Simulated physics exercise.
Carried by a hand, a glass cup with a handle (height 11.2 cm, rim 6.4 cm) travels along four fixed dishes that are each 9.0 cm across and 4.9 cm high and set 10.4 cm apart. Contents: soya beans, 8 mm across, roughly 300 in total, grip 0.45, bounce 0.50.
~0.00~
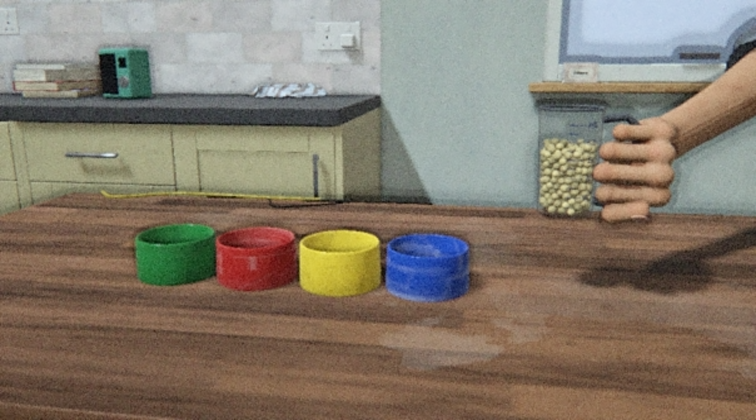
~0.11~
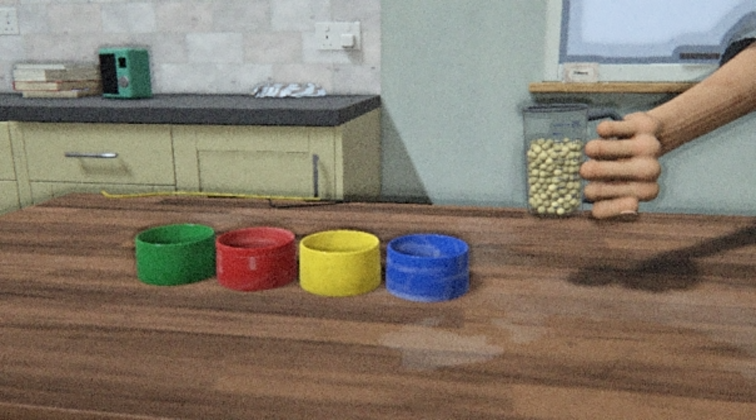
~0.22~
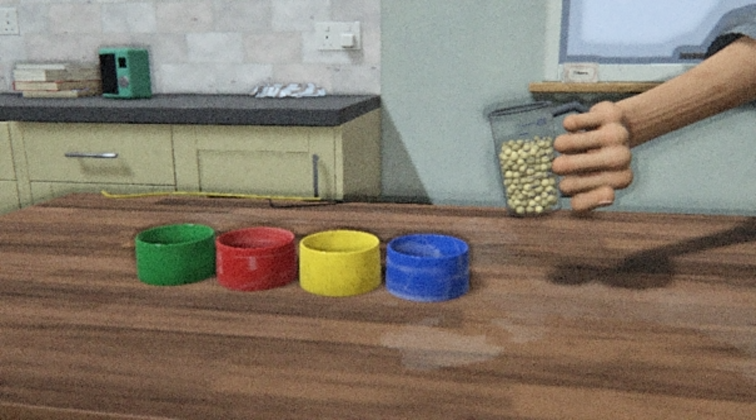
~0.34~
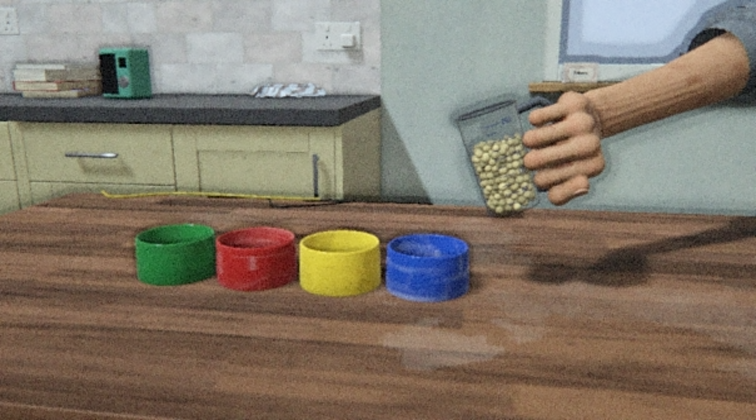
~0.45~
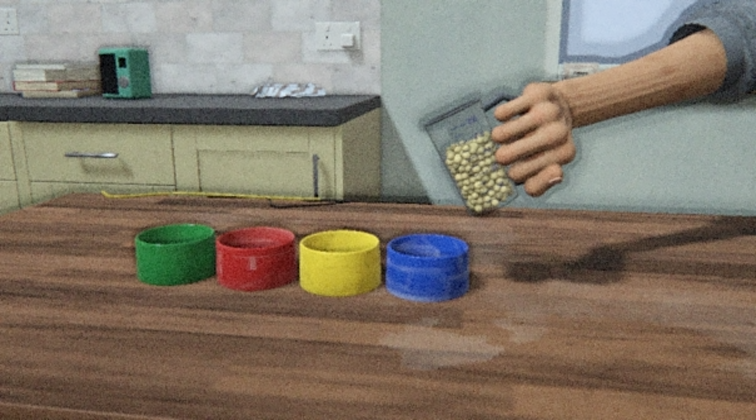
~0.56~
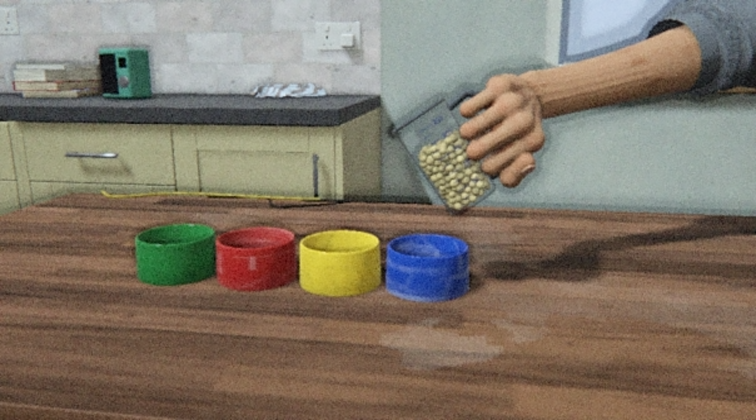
A hand holding a clear cup of pale beans by its handle moved left across a wooden table, steadily tilting the cup leftward, while green, red, yellow and blue dishes sat still in a row.
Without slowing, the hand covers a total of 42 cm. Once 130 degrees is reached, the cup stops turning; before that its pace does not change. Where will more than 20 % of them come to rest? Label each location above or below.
Labels - red dish: Below, blue dish: Below, green dish: Above, yellow dish: Below, counter: Above.
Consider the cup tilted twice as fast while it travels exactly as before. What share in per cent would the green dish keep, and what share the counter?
Green 0; counter 10.
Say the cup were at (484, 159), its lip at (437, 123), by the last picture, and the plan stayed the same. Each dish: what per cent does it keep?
Final shares - red 0 %, blue 0 %, green 70 %, yellow 0 %.
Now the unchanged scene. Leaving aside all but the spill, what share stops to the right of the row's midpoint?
Roughly 0 %.
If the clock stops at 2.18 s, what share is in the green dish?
Roughly 65 in a hundred.
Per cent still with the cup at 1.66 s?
Roughly 90 %.
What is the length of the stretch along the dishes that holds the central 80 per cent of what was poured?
Roughly 22 centimetres.
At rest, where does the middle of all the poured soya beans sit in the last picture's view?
Once everything settles, the centre is around (162, 265).
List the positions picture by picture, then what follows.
Cup at (568, 161), tilt 0 degrees, lip at (540, 108), moved 0.0 cm; middle of the pieces at (565, 180); blue dish at (428, 246); yellow dish at (340, 242); red dish at (256, 238); green dish at (176, 235), in the first picture.
Cup at (555, 161), tilt 4 degrees, lip at (524, 110), moved 1.4 cm; middle of the pieces at (553, 179), in the second picture.
Cup at (527, 160), tilt 11 degrees, lip at (490, 114), moved 4.3 cm; middle of the pieces at (528, 179), in the third picture.
Cup at (500, 159), tilt 19 degrees, lip at (456, 119), moved 7.2 cm; middle of the pieces at (503, 178), in the fourth picture.
Cup at (473, 159), tilt 26 degrees, lip at (425, 125), moved 10.1 cm; middle of the pieces at (478, 176), in the fifth picture.
Cup at (446, 158), tilt 34 degrees, lip at (394, 131), moved 13.0 cm; middle of the pieces at (454, 175); blue dish at (428, 246); yellow dish at (340, 242); red dish at (256, 238); green dish at (176, 235). The cup turns about 70 degrees a second and travels 26 cm a second, in the sixth picture.
After 1.22 s, tilt 79 degrees; cup holds 100 %.
Then, at 1.66 s, tilt 109 degrees; cup holds 90 %, green 10 %.
Then, at 2.18 s, tilt 130 degrees; cup holds 0 %, green 65 %.
In the end, at 3.0 s, red 0 %, blue 0 %, green 65 %, yellow 0 %, counter 35 %.
